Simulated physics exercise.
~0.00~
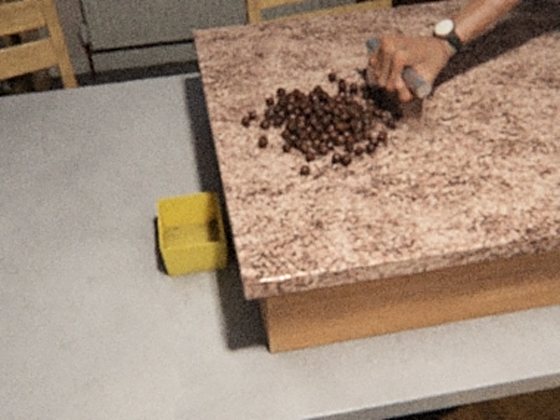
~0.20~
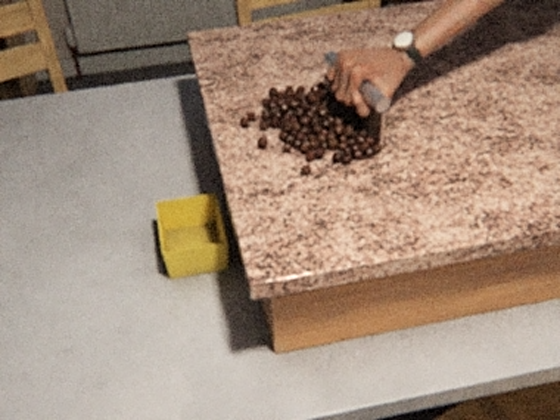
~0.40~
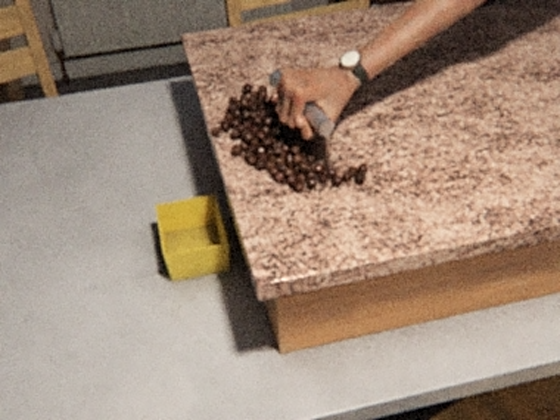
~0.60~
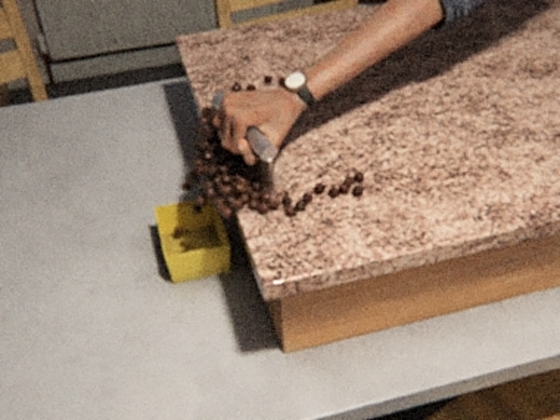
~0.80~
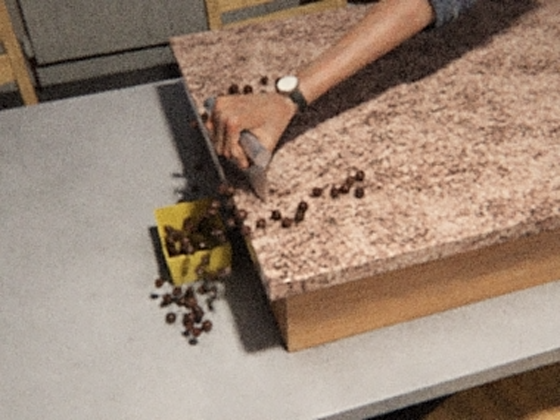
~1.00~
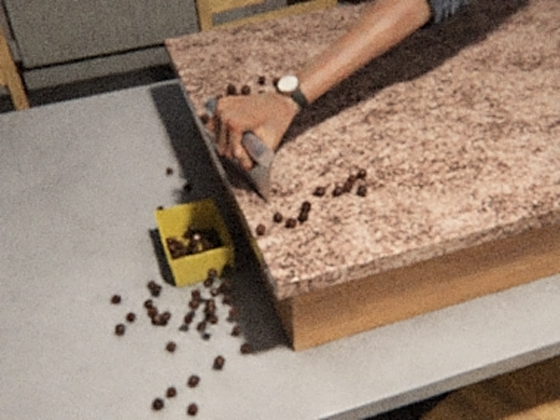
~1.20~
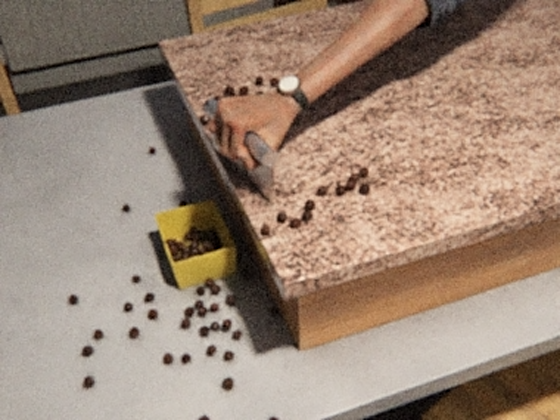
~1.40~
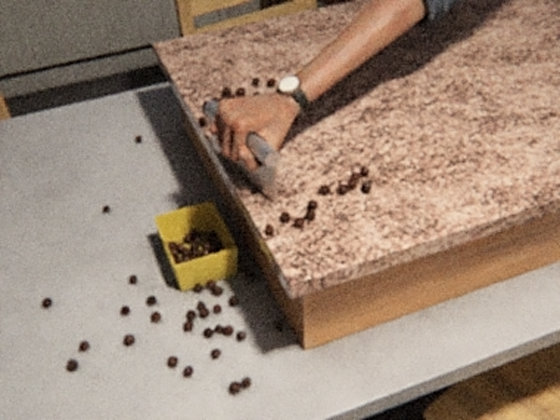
On a speckled stone slab set on a grey table, a hand pushes a pile of dark chocolate balls left with a scraper, stopping at the edge; some drop into a yellow tin, others scatter across the table, and the rest stay on the slab.
